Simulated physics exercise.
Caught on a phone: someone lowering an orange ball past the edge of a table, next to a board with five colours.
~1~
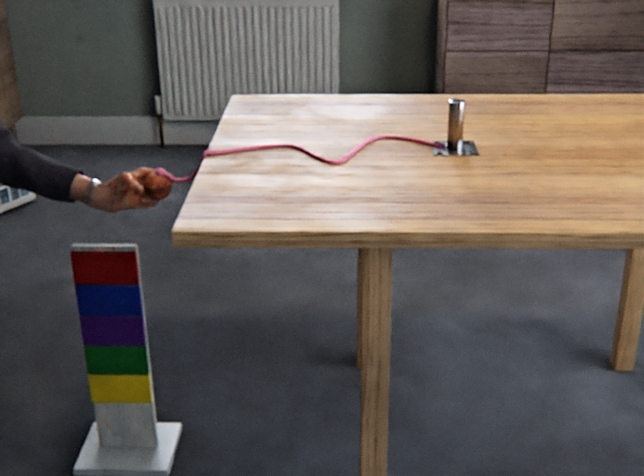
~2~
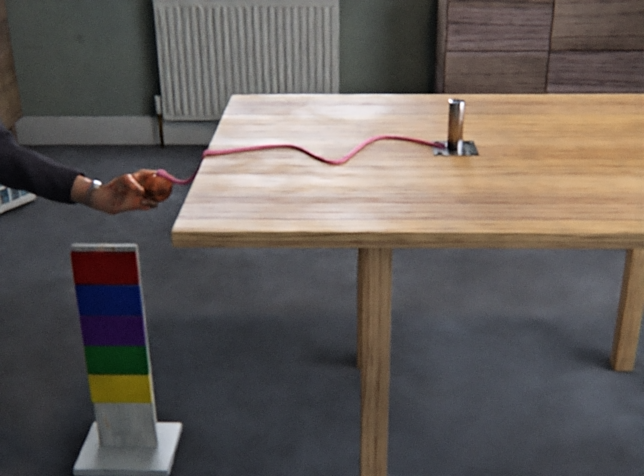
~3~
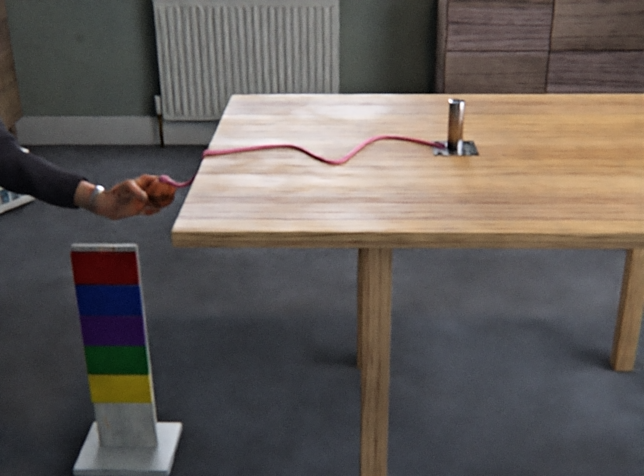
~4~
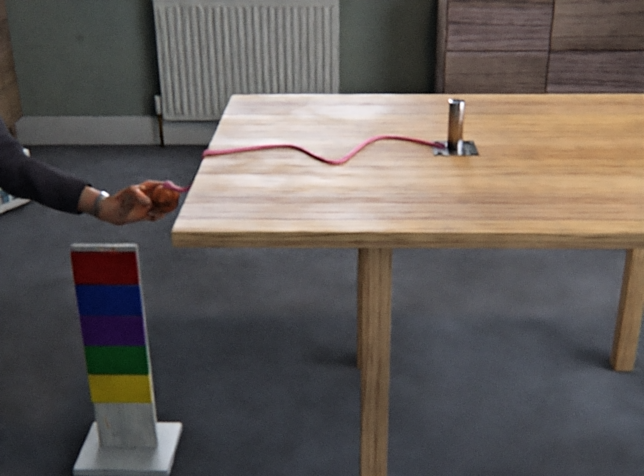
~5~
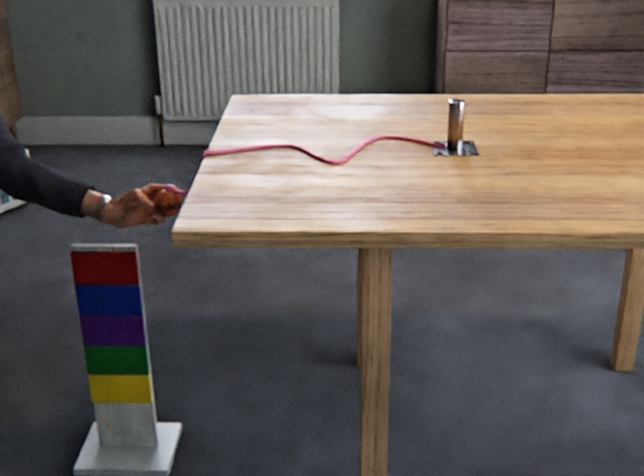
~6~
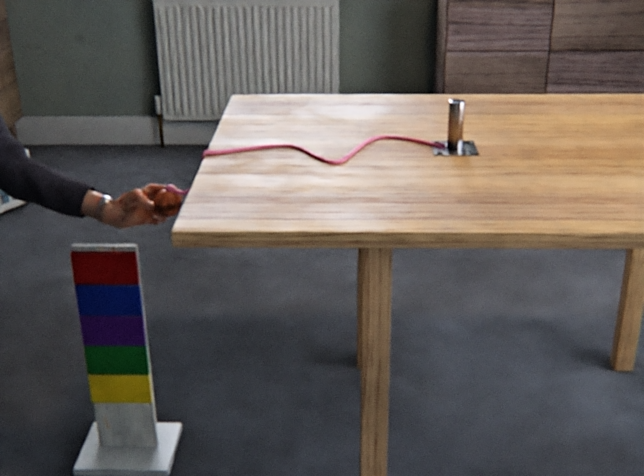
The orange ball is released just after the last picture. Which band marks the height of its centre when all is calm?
Its centre hangs level with the blue band.
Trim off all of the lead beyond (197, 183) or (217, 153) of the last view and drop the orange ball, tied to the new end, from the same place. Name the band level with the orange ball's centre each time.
In that order: Red; higher than all five.
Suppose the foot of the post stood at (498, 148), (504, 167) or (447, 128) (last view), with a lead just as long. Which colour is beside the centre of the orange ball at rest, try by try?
Try by try: Red; red; blue.
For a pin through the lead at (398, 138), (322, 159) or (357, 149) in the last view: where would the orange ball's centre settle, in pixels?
In that order: (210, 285), (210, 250) and (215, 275).
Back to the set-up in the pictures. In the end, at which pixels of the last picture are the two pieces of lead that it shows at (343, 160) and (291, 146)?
They go to (292, 151) and to (212, 153).
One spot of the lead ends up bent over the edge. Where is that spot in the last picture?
Near (285, 146).
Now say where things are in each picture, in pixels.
The first frame shows orange ball (157, 186); red (104, 269); blue (109, 301); purple (112, 331); green (116, 361); yellow (120, 389).
The second frame shows orange ball (158, 188); lead through (414, 140) (362, 145) (328, 162) (279, 146) (213, 153).
The third frame shows orange ball (161, 193).
The fourth frame shows orange ball (165, 199); lead through (414, 140) (362, 145) (328, 162) (279, 146) (213, 153).
The fifth frame shows orange ball (167, 203).
The sixth frame shows orange ball (167, 203); lead through (414, 140) (362, 145) (328, 162) (279, 146) (213, 153).
A little later, ball near (228, 297); level with blue.
Next, ball near (193, 298); level with blue.
When it is over, ball near (208, 299); level with blue. Its middle rests at the blue band.
